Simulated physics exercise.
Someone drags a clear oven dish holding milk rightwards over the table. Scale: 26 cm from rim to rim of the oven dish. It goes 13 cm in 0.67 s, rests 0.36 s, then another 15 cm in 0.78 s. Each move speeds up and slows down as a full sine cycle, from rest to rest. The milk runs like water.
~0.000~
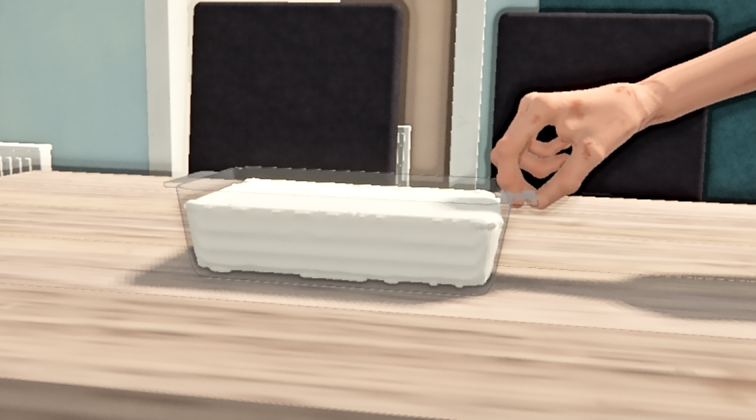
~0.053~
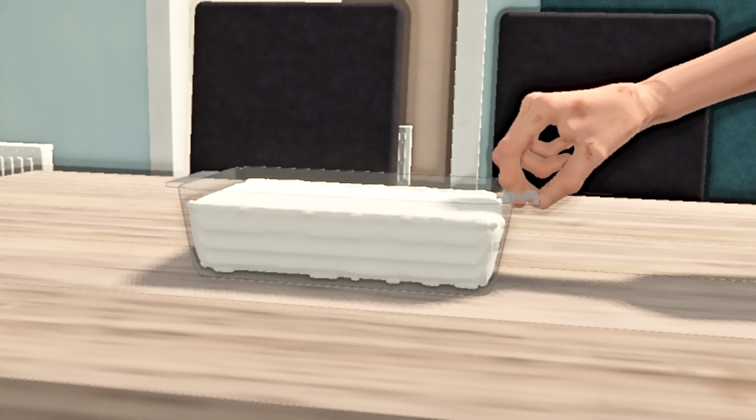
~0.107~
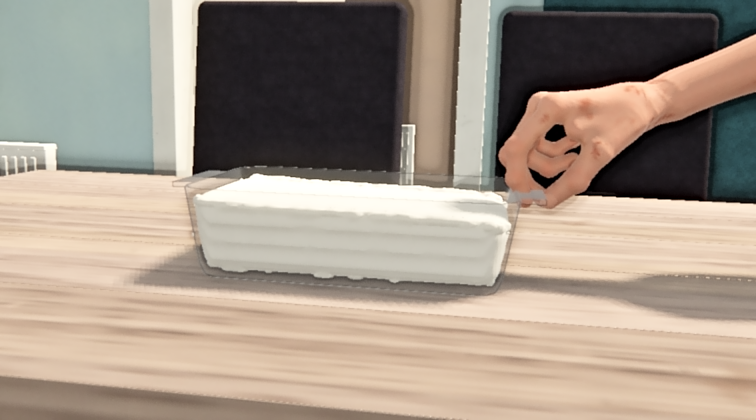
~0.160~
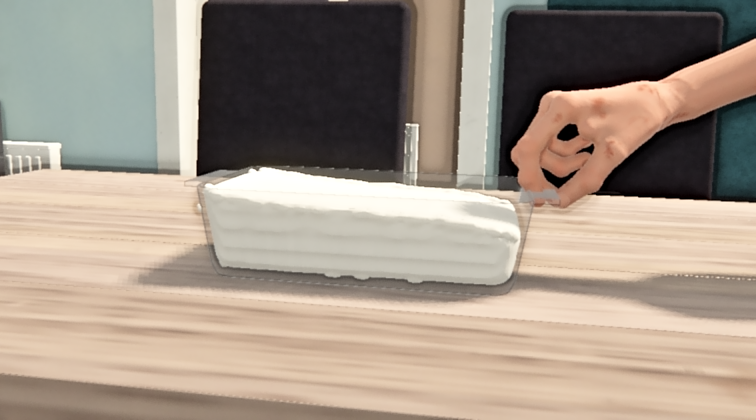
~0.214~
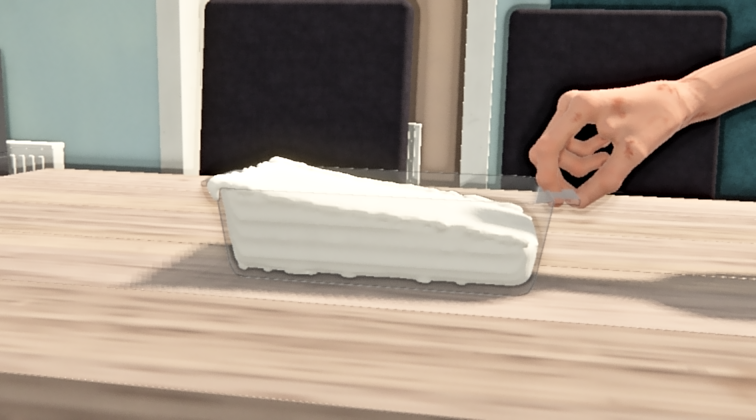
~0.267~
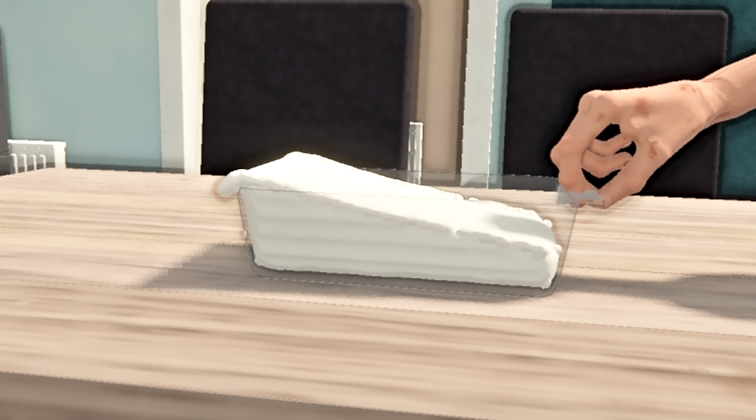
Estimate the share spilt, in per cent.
About 30 per cent.
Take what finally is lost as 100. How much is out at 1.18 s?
Near 70 in a hundred.
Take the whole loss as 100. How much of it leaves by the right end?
About 60 per cent.
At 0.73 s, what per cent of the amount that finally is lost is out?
About 50 per cent.
By 0.73 s it has gone 13 cm; 3 per cent is out over the left end and 12 over the right.
By 1.18 s it has gone 14 cm; 8 per cent is out over the left end and 13 over the right.
By 1.64 s it has gone 27 cm; 8 per cent is out over the left end and 14 over the right.
By 2.10 s it has gone 28 cm; 10 per cent is out over the left end and 17 over the right.
At rest 30 per cent is out in all, 11 of it over the left end.
